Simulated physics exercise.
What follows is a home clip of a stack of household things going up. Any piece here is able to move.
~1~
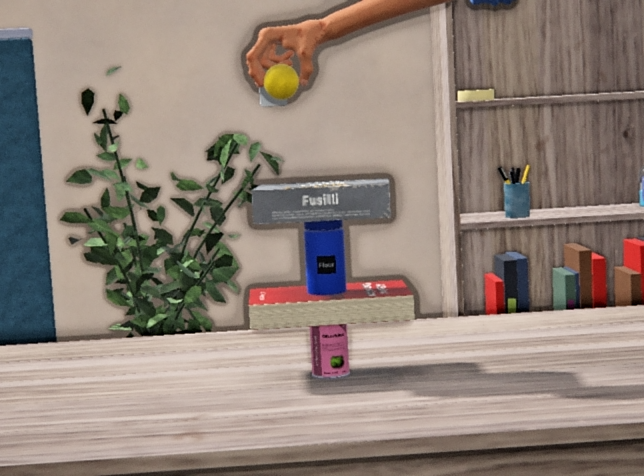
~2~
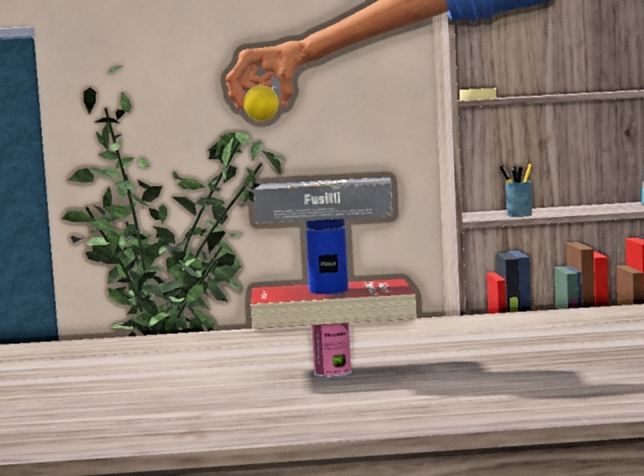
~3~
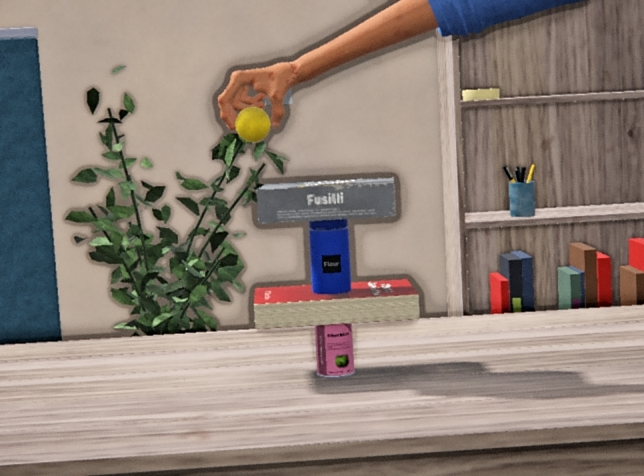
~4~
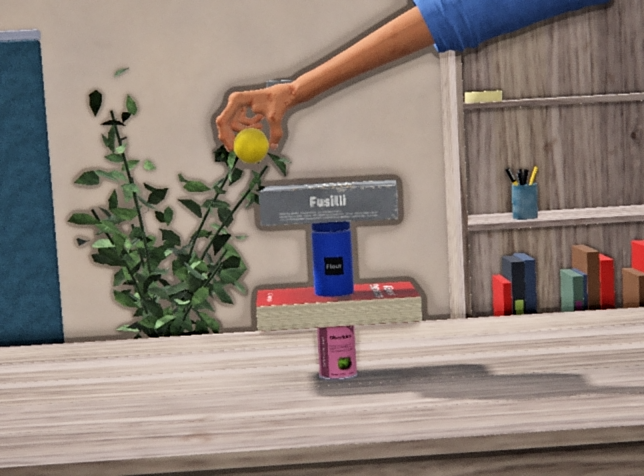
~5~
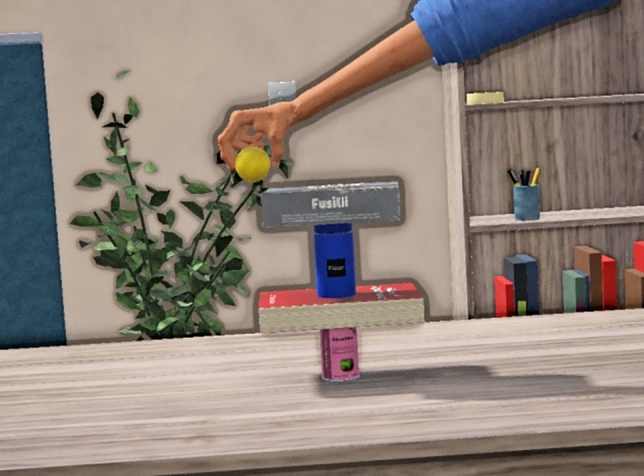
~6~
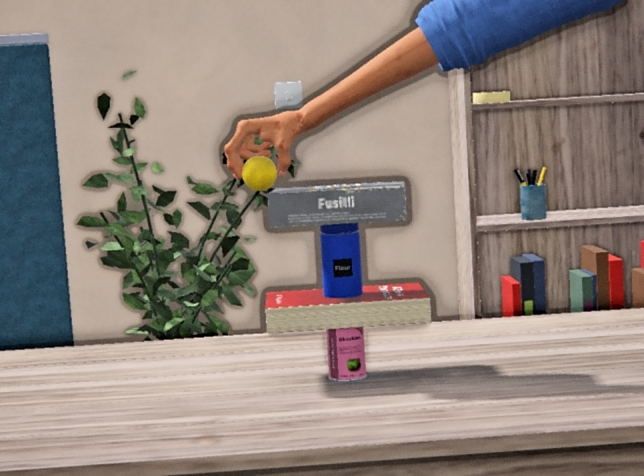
A yellow lemon, held in a hand above a stack of a grey Fusilli box, a blue jar, a red book and a pink container, moves left and down. The hand keeps lowering it, more slowly, then shifts slightly right beside the grey box's upper left corner, still gripping it.
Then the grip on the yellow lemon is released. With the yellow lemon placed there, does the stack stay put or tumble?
Something comes down.
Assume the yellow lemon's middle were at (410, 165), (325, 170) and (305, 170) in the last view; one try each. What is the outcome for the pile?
Topples over, stays standing, stays standing.
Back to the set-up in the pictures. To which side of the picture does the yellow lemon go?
That would be the viewer's left.
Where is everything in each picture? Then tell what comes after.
In the first picture, still above its spot; yellow lemon (281, 82); blue jar (325, 255).
In the second picture, still above its spot; yellow lemon (261, 103); red book (331, 303).
In the third picture, still above its spot; yellow lemon (253, 125); blue jar (330, 254).
In the fourth picture, still above its spot; yellow lemon (252, 146); red book (337, 306).
In the fifth picture, still above its spot; yellow lemon (253, 165); blue jar (335, 258).
In the sixth picture, in place under the hand; yellow lemon (260, 173); red book (346, 307).
Then, 0.20 s past the last view, yellow lemon displaced a little near (253, 186).
Then, 0.30 s past the last view, yellow lemon now fallen.
Then, 0.40 s past the last view, things are still on the move.
Finally, fallen, yellow lemon; the other 4 still in place. Final places as the last picture's camera would see them, yellow lemon near (229, 368). The pile comes apart.
